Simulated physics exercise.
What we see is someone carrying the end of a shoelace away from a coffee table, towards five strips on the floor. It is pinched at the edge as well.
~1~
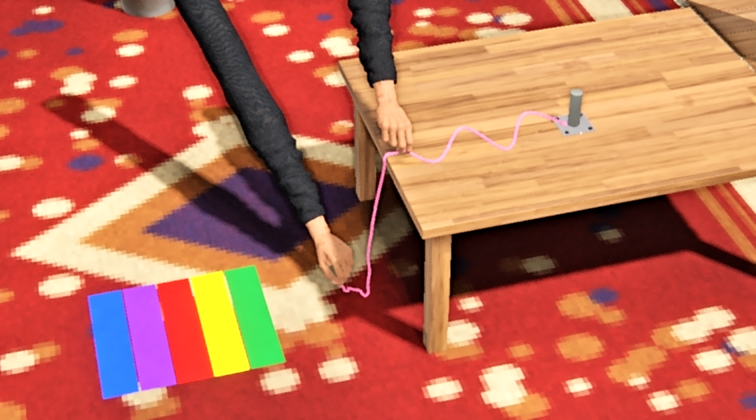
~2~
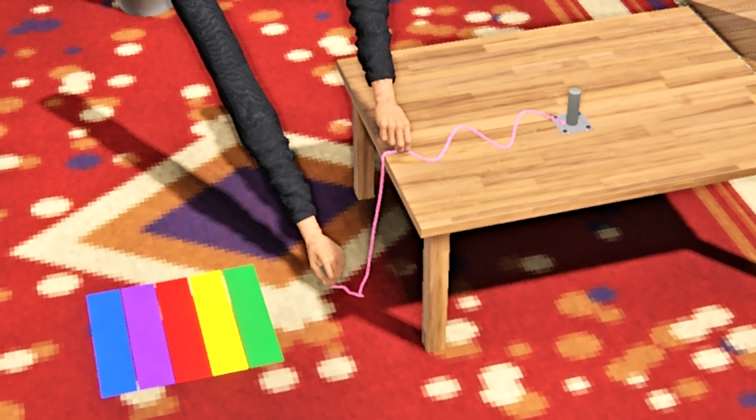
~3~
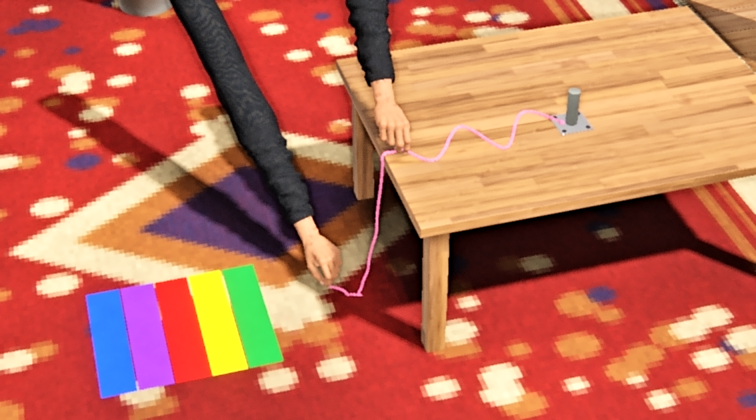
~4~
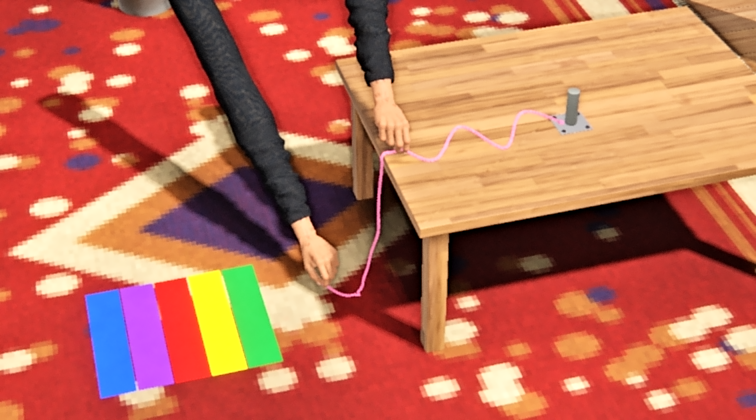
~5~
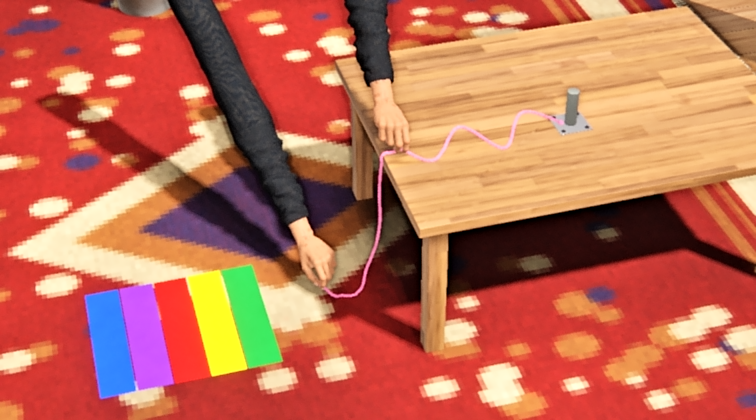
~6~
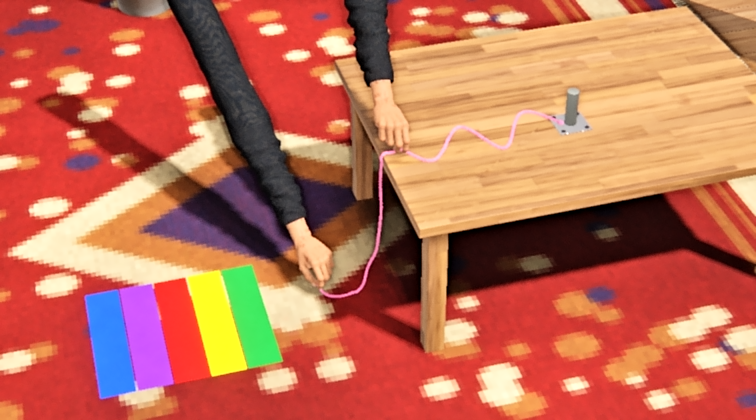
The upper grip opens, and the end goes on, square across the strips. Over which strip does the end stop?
The blue one.
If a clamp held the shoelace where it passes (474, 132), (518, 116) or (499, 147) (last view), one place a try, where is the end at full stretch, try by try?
The places are (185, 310), (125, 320) and (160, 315).
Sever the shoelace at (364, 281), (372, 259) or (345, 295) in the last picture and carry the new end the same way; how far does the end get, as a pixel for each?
Try by try, around (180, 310), (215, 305) and (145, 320).
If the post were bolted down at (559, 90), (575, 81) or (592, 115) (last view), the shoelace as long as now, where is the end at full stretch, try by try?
Near (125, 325), (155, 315) and (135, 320).
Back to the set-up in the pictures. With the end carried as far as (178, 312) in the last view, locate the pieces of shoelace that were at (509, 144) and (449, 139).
At (467, 146), then (382, 164).
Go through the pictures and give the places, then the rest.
End (337, 283); green (263, 347); yellow (227, 354); red (191, 361); purple (155, 368); blue (118, 376), in the first picture.
End (328, 283); shoelace through (531, 112) (501, 147) (449, 141) (396, 152) (377, 211) (368, 272), in the second picture.
End (326, 284), in the third picture.
End (323, 284); shoelace through (530, 112) (500, 147) (448, 141) (395, 152) (379, 210) (366, 272), in the fourth picture.
End (320, 285), in the fifth picture.
End (318, 285); shoelace through (530, 112) (499, 148) (447, 141) (394, 152) (381, 209) (366, 271), in the sixth picture.
A little later, end near (178, 312); over red.
Next, end near (133, 321); over purple.
When it is tight, end near (106, 326); over blue. It halts on the blue strip.
